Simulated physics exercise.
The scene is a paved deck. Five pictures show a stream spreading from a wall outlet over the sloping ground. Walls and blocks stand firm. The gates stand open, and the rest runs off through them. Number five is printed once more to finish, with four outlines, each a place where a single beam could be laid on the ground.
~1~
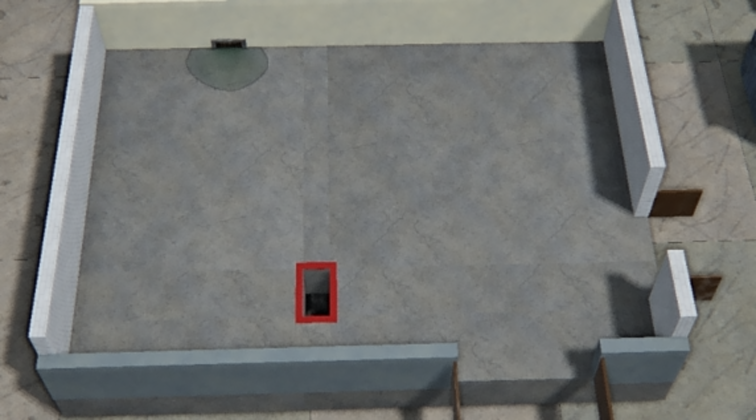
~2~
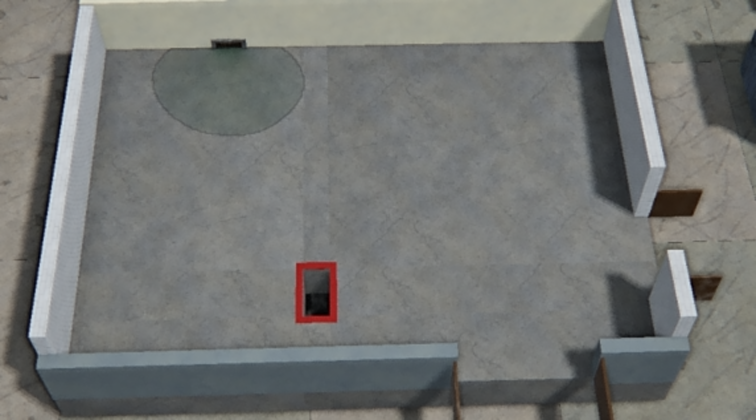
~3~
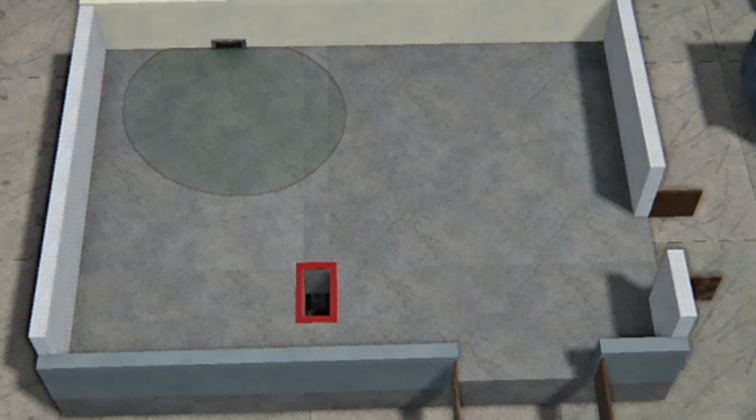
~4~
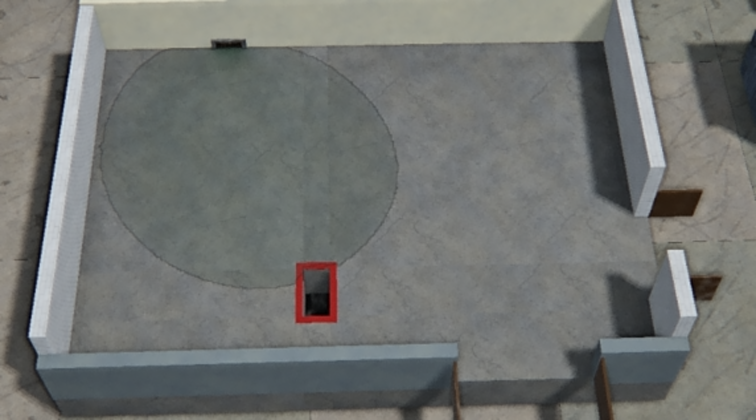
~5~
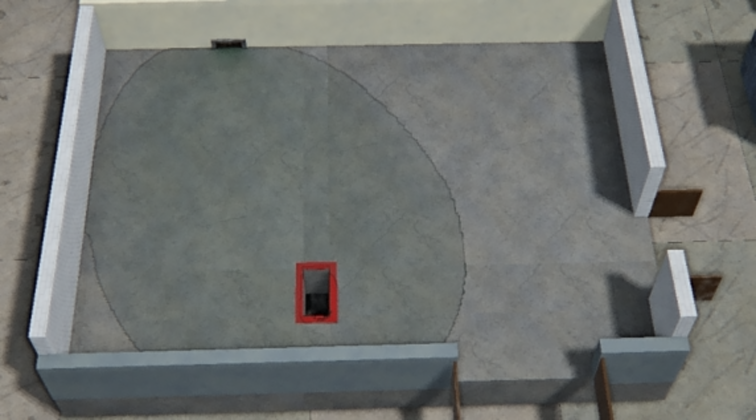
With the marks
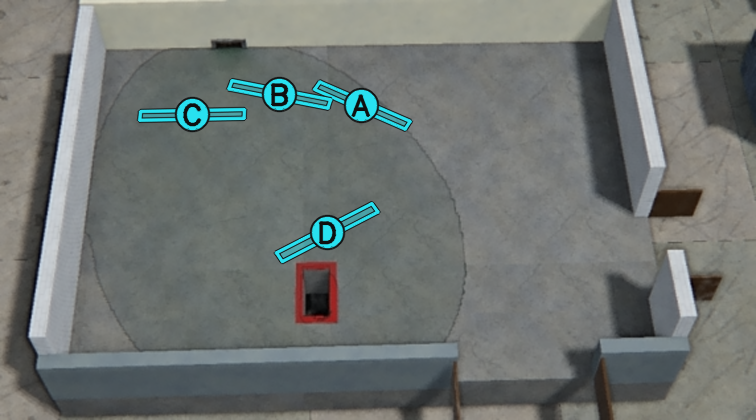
Water spreading in a widening rounded sheet from an outfall in the back wall across a paved deck, surrounding a red-edged drain pit.
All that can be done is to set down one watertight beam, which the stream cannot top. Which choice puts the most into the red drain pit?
A beats the others.
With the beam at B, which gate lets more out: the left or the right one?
The left one.
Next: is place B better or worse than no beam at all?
Worse.
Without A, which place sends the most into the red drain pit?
Place C.
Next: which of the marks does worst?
That is place D.
On the marked copy, A from (317, 85) to (407, 125); B from (230, 84) to (329, 103); C from (140, 115) to (244, 113); D from (279, 257) to (374, 207).
Choosing A, about 24 % of the stream goes into the red drain pit, about 74 % out by the gates.
Choosing B, about 11 % of the stream goes into the red drain pit, about 89 % out by the gates.
Choosing C, about 18 % of the stream goes into the red drain pit, about 80 % out by the gates.
Choosing D, about 7 % of the stream goes into the red drain pit, about 91 % out by the gates.
